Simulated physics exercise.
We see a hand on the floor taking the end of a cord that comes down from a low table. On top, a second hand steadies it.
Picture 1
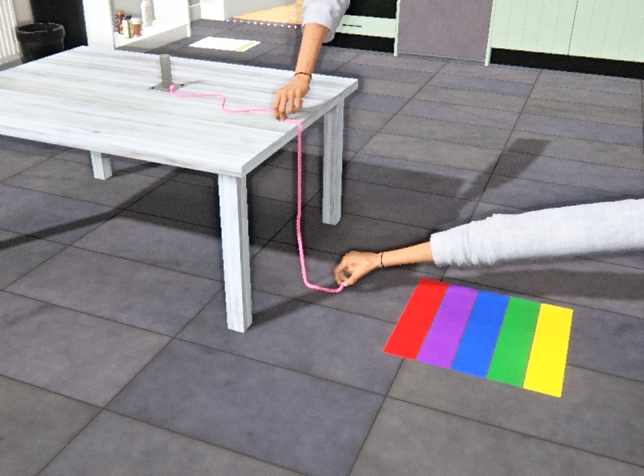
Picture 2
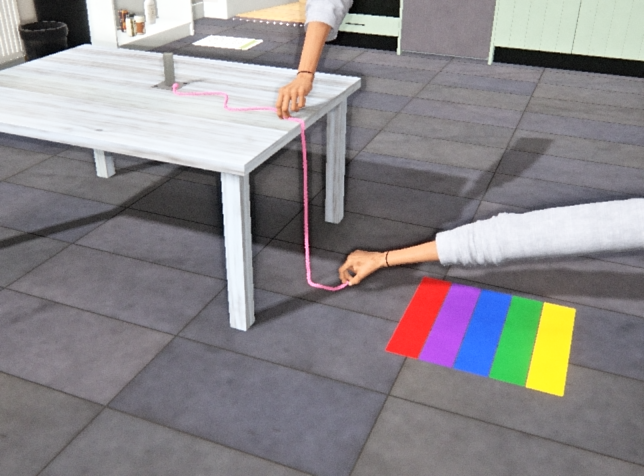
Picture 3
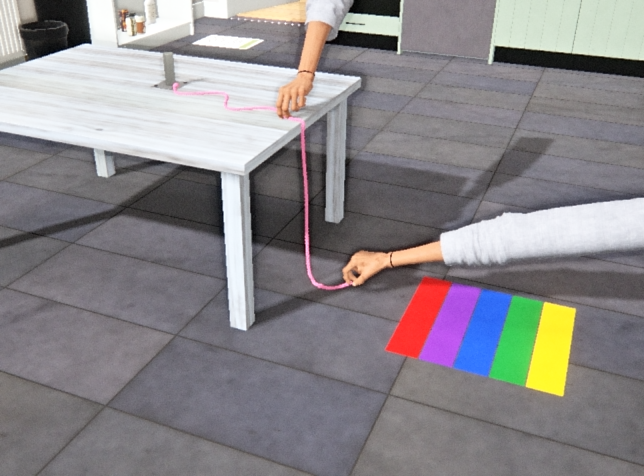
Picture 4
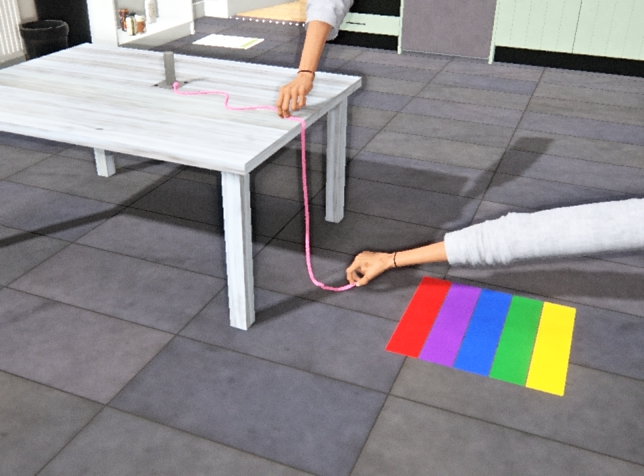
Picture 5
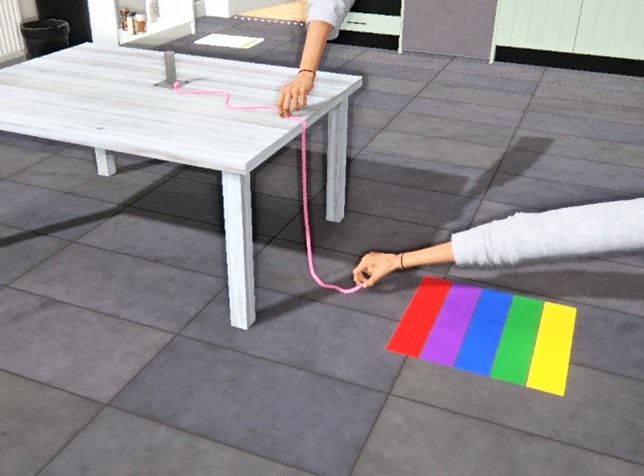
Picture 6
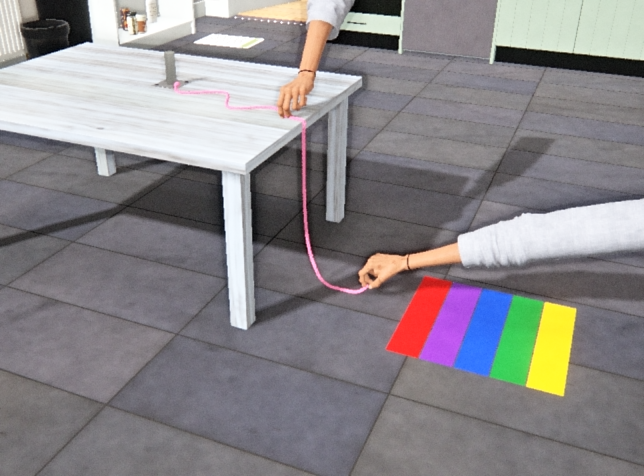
The video shows one hand resting on a pink cord on a low white table while another hand near the floor holds the hanging end and moves it slightly to the right, beside a mat of coloured stripes.
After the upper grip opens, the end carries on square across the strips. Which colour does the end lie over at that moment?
It lies over green.
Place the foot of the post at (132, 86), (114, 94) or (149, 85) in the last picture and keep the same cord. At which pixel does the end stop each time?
Pixels, try by try: About (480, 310), (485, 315), (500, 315).
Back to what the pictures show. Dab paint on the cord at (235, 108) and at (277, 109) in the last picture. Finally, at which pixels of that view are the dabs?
Well, the first one sits at (279, 109), and the second one sits at (314, 123).
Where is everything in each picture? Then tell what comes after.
In the first picture, end (343, 283); red (406, 340); purple (439, 348); blue (473, 357); green (509, 365); yellow (545, 374).
In the second picture, end (348, 282); cord through (180, 94) (227, 101) (273, 109) (304, 146) (306, 211) (309, 274).
In the third picture, end (352, 282).
In the fourth picture, end (355, 283); cord through (181, 93) (227, 100) (273, 109) (303, 145) (307, 211) (311, 273).
In the fifth picture, end (362, 284).
In the sixth picture, end (368, 285); cord through (182, 93) (228, 99) (274, 108) (304, 144) (305, 210) (318, 274).
A little later, end near (460, 307); over purple.
Next, end near (500, 316); over blue.
When it is tight, end near (524, 321); over green. It gets as far as the green strip.
